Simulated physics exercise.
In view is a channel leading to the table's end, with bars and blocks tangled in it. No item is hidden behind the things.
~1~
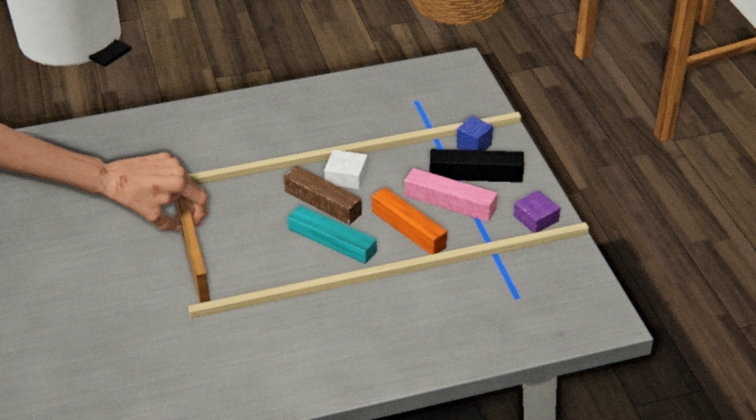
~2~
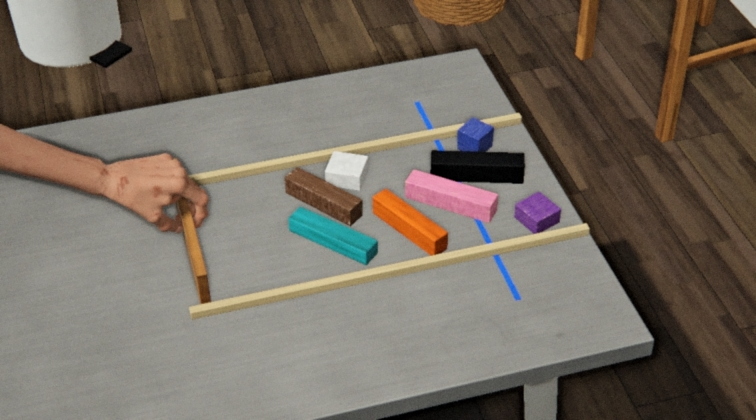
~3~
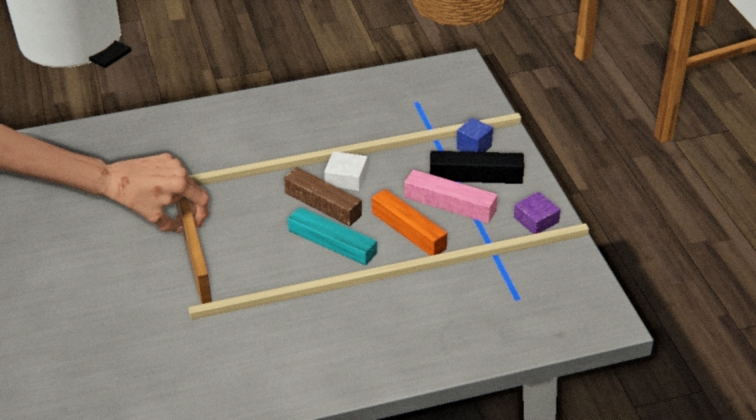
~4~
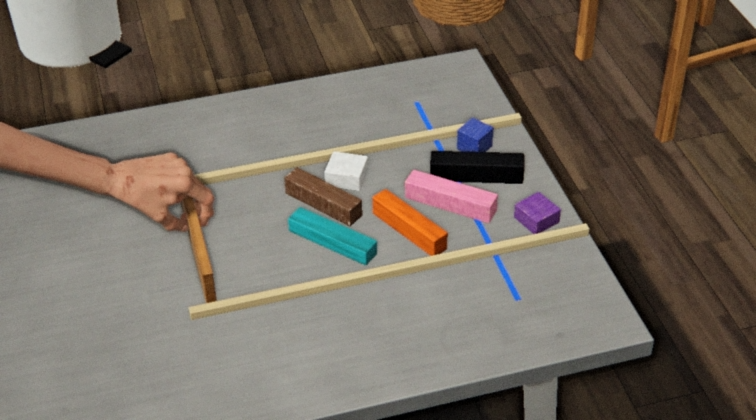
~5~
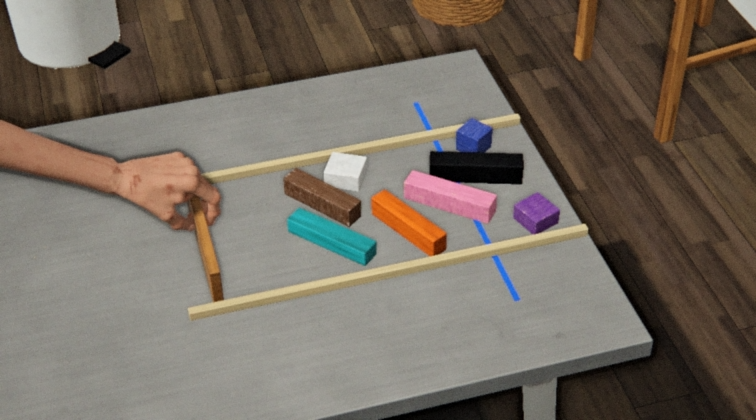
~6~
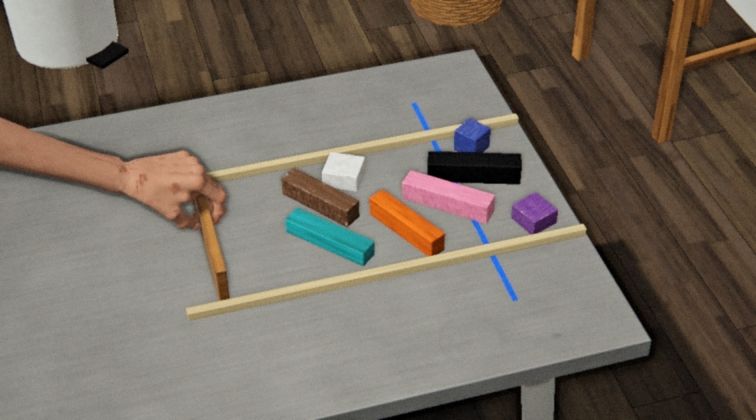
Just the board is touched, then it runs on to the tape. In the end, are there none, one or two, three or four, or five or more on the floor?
Pieces that go over the edge: Not a single one.
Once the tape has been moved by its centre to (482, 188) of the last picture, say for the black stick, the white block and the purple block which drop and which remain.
OK, so the black stick comes off, the white block stays where it is, and the purple block? It stays where it is.
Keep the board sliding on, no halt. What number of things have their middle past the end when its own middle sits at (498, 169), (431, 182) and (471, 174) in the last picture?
In order: 4, 0, 1.
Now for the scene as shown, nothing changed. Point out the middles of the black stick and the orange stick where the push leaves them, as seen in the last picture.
The first sits around (540, 156), while the other sits around (519, 203).
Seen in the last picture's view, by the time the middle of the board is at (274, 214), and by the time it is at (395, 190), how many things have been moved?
Moved so far: 0, then 6.
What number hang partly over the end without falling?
2.
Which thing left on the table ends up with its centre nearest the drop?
The black stick.
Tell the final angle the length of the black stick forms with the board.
About 55° out of line.
Soon after, none off yet; purple block at rest near (535, 214); blue block at rest near (472, 139); black stick at rest near (474, 168).
Then, none off yet; purple block at rest near (535, 214); blue block at rest near (472, 139); black stick moving near (481, 165).
At rest, the number that fall off is zero.
